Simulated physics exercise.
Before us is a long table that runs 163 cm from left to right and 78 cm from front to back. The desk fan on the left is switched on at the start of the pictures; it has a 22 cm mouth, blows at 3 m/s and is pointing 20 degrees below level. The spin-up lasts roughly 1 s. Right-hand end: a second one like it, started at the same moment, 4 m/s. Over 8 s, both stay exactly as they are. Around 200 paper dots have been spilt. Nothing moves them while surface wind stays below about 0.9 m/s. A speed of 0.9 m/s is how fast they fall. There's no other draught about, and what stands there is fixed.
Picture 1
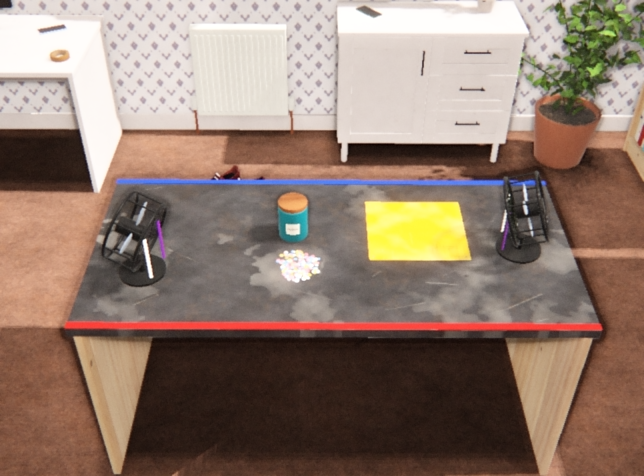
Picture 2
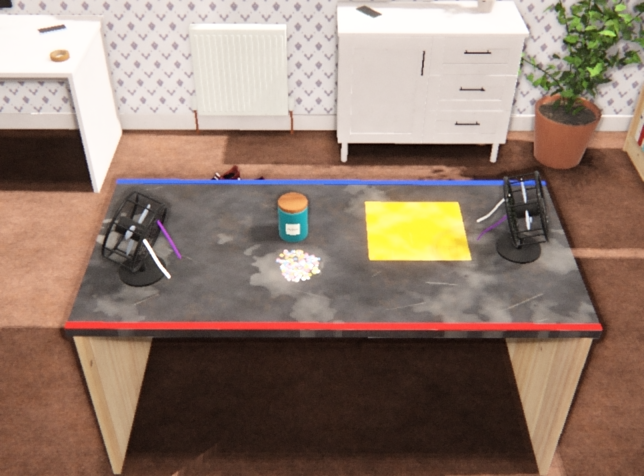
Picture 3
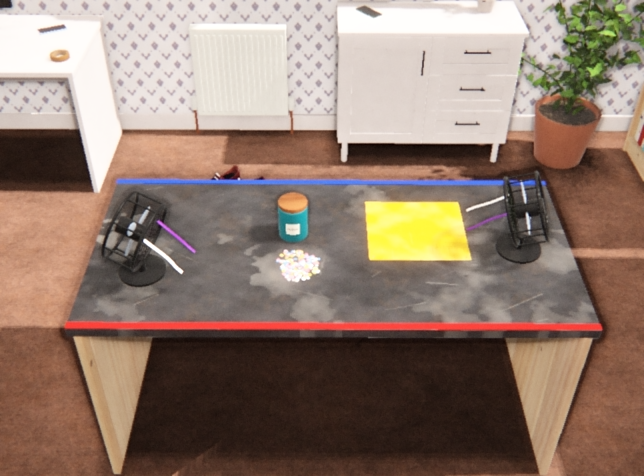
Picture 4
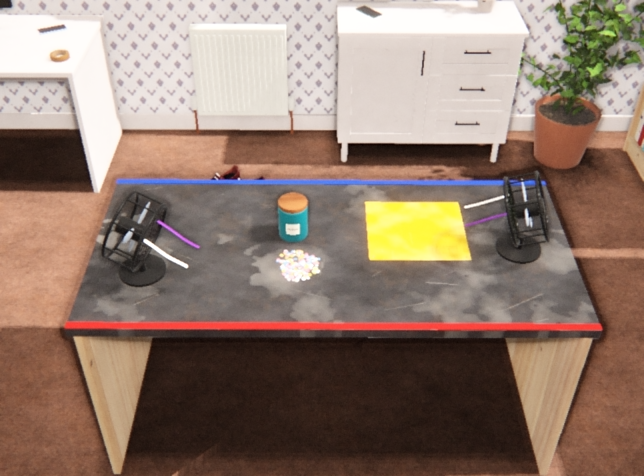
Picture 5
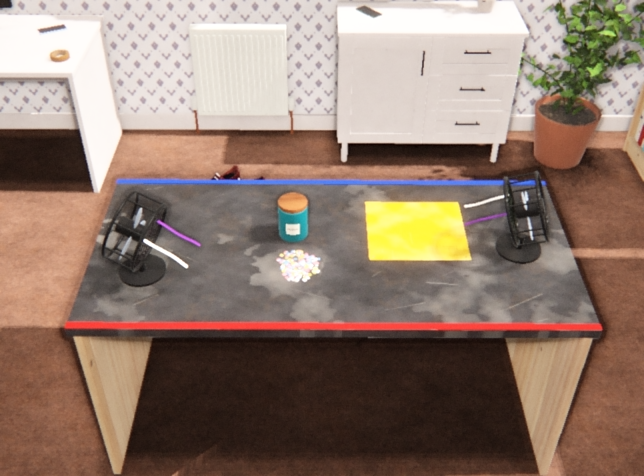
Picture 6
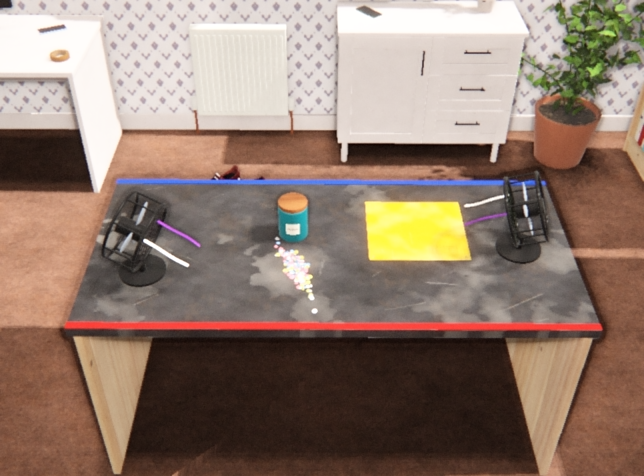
The footage shows two desk fans facing each other across a dark table, their white and purple ribbons lifting inward, before the still patch of paper dots beside the jar spreads into a slanting streak toward both long edges.
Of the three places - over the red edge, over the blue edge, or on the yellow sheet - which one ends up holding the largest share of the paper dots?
The red one holds the largest share.
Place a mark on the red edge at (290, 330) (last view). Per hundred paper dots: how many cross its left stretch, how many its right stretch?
Estimate: Left ~ 4 %; right ~ 60 %.
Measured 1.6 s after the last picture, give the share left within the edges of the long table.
Roughly 0 per cent.
Then, 0.7 s after the last picture the count stands so, 32 % are over the blue edge, 60 % over the red edge and 0 % on the yellow sheet.
Then, 1.6 s after the last picture the count stands so, 37 % are over the blue edge, 63 % over the red edge and 0 % on the yellow sheet.
Then, 3.5 s after the last picture the count stands so, 37 % are over the blue edge, 63 % over the red edge and 0 % on the yellow sheet.
Then, 7.1 s after the last picture, at the end, 37 % are over the blue edge, 63 % over the red edge and 0 % on the yellow sheet.
